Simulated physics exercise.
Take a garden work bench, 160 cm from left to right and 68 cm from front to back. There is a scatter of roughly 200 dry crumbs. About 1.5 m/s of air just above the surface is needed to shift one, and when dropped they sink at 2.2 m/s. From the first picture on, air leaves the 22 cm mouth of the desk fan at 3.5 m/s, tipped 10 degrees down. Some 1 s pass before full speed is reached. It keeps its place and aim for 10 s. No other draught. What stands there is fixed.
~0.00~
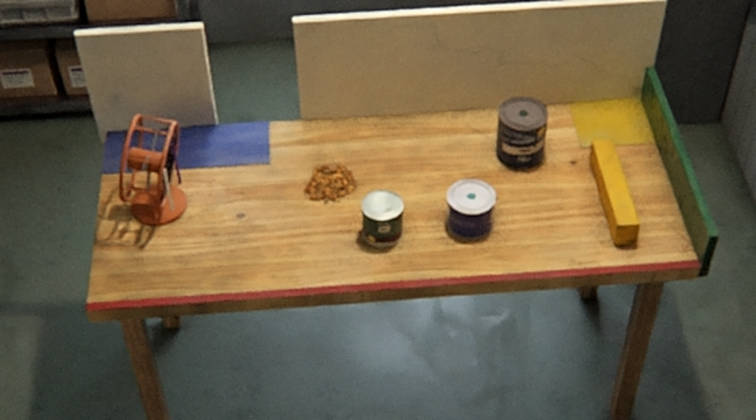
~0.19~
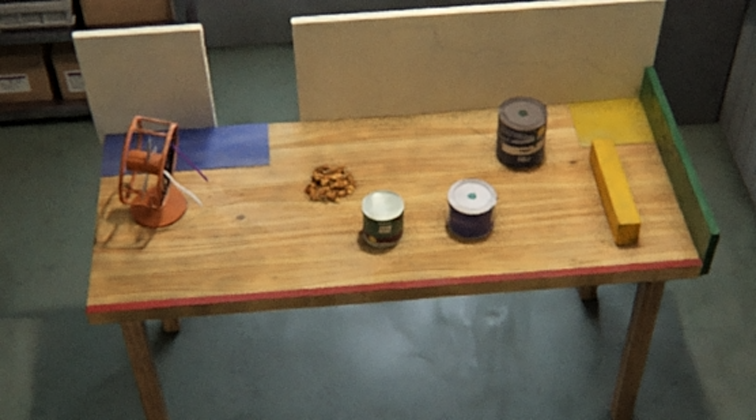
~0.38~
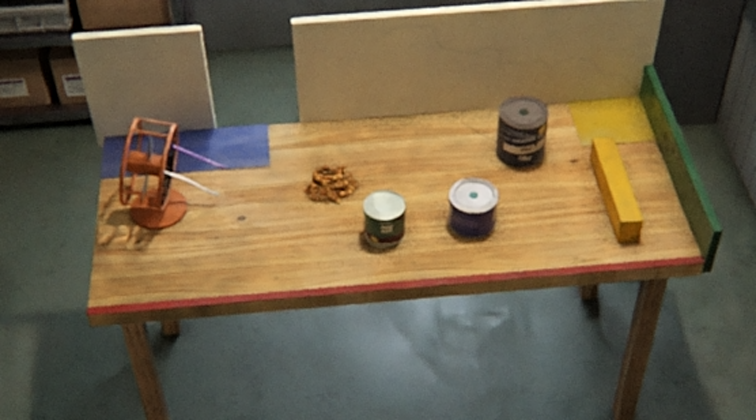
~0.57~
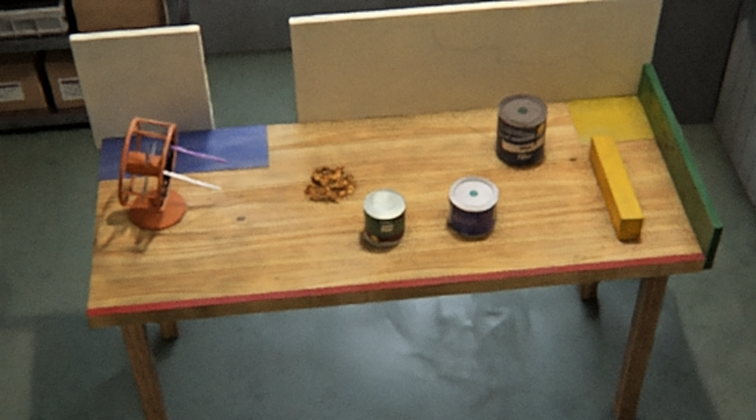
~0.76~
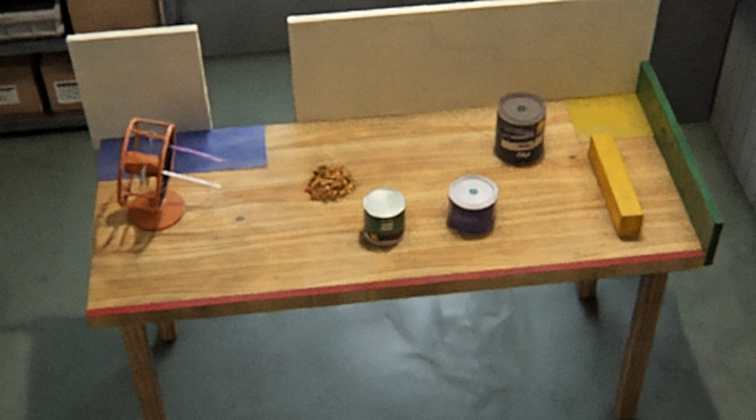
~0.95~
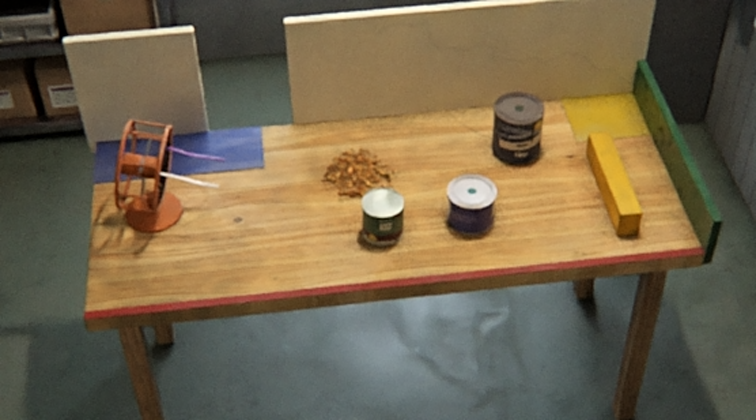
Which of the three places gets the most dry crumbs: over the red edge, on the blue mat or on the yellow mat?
Yellow.
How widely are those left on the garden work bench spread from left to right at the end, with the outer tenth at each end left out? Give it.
Spread, left to right: Approx. 50 cm.
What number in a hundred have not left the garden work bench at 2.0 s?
I reckon some 100 %.
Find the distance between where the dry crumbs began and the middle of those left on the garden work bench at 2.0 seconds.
About 75 cm.
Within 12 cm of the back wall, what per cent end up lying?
About 90 per cent.
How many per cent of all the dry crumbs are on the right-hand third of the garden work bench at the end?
100 %.
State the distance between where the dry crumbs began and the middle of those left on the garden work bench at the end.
Distance: Approx. 80 cm.
After 2.0 s, 70 % are on the move or not yet settled, 42 % are on the yellow mat, 0 % on the blue mat and 0 % over the red edge; the middle of those still in play is near (557, 98).
After 3.2 s, 66 % are on the move or not yet settled, 48 % are on the yellow mat, 0 % on the blue mat and 0 % over the red edge; the middle of those still in play is near (560, 99).
After 5.5 s, 59 % are on the move or not yet settled, 52 % are on the yellow mat, 0 % on the blue mat and 0 % over the red edge; the middle of those still in play is near (563, 101).
After 10.0 s, at the end, 56 % are on the yellow mat, 0 % on the blue mat and 0 % over the red edge; the middle of those still in play is near (569, 97).
